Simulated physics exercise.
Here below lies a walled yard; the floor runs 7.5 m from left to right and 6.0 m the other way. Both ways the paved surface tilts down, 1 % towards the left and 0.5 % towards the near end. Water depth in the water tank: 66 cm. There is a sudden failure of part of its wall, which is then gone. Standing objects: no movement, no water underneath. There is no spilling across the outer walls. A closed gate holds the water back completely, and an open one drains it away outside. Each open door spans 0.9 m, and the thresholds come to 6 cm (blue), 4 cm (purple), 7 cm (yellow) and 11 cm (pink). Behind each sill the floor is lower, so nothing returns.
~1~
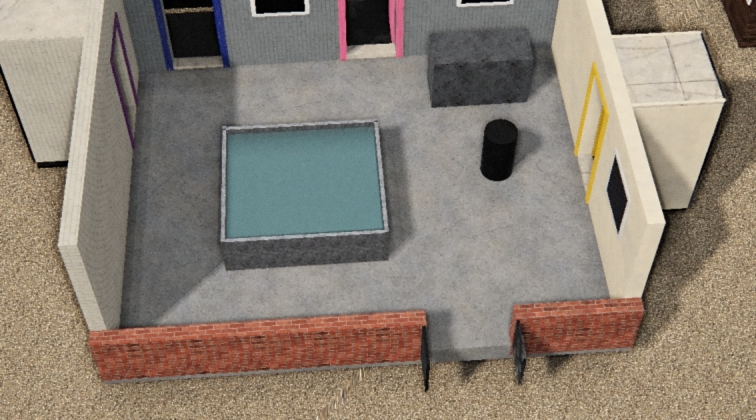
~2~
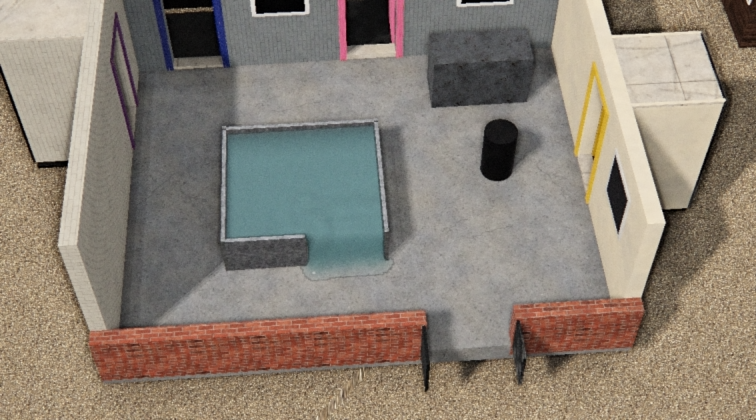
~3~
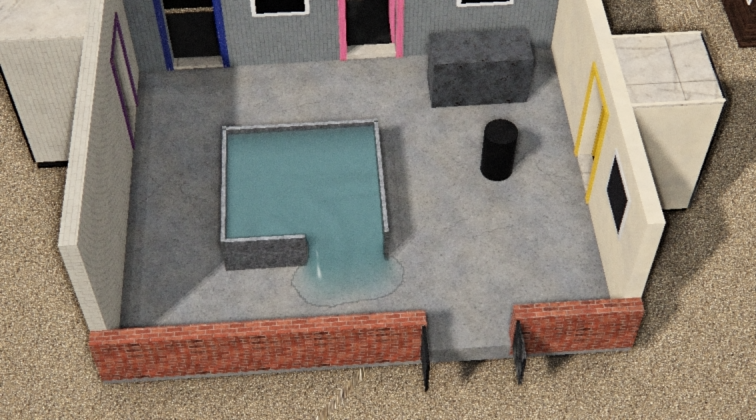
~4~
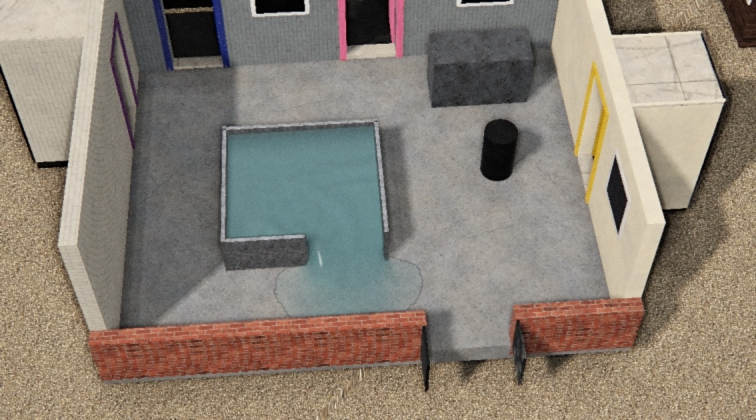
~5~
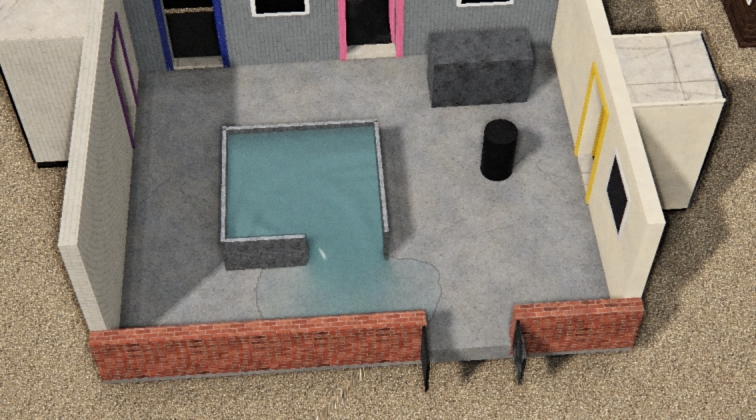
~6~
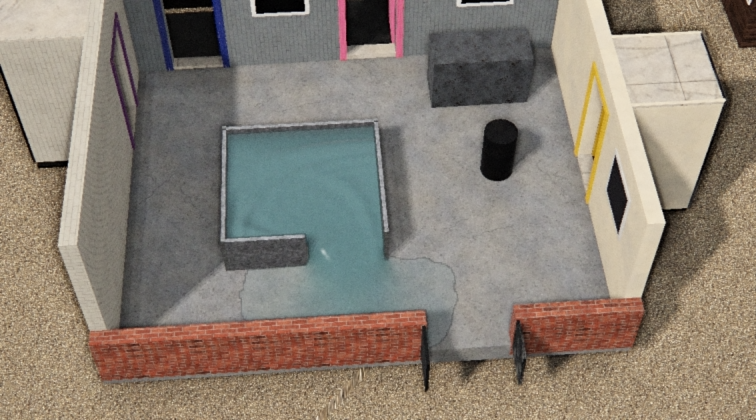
Water pours through a gap in the tank's front wall and spreads across the grey yard.
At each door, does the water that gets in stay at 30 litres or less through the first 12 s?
Taking them in turn: At the blue door, no; at the purple door, no; at the yellow door, yes; at the pink door, yes.
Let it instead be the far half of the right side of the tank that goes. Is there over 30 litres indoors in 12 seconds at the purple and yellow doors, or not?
Against the limit, the purple door exceeds it and the yellow door exceeds it.
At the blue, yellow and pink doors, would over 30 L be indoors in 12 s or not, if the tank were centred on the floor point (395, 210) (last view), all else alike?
For the blue door, the amount is acceptable; for the yellow door, the amount is acceptable; for the pink door, the amount is acceptable.
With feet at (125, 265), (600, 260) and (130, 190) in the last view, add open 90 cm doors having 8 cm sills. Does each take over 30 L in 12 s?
The first one exceeds it, the second one exceeds it, and the third one doesn't reach it.
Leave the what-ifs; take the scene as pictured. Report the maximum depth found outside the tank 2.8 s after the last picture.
Up to near 30 cm.
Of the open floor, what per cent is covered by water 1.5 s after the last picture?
Covered: Roughly 25 per cent.
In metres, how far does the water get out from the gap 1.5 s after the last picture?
Some 4.2 metres from the gap.
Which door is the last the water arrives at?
The pink door.
Then, 0.7 s after the last picture water covers 15 % of the floor and is deepest (48 cm) near (358, 331); blue door not reached, purple door not reached, yellow door not reached, pink door not reached.
Then, 1.5 s after the last picture water covers 25 % of the floor and is deepest (44 cm) near (358, 331); blue door not reached, purple door not reached, yellow door not reached, pink door not reached.
Then, 2.8 s after the last picture water covers 40 % of the floor and is deepest (30 cm) near (358, 331); blue door not reached, purple door not reached, yellow door 5 cm at the sill, 0 L in, pink door not reached.
Then, 6.3 s after the last picture water covers 85 % of the floor and is deepest (18 cm) near (118, 358); blue door 13 cm at the sill, 30 L in, purple door 5 cm at the sill, 0 L in, yellow door 5 cm at the sill, 0 L in, pink door 1 cm at the sill, 0 L in.
Then, 11.3 s after the last picture water covers 100 % of the floor and is deepest (14 cm) near (133, 164); blue door 9 cm at the sill, 92 L in, purple door 11 cm at the sill, 74 L in, yellow door 3 cm at the sill, 0 L in, pink door 8 cm at the sill, 0 L in.
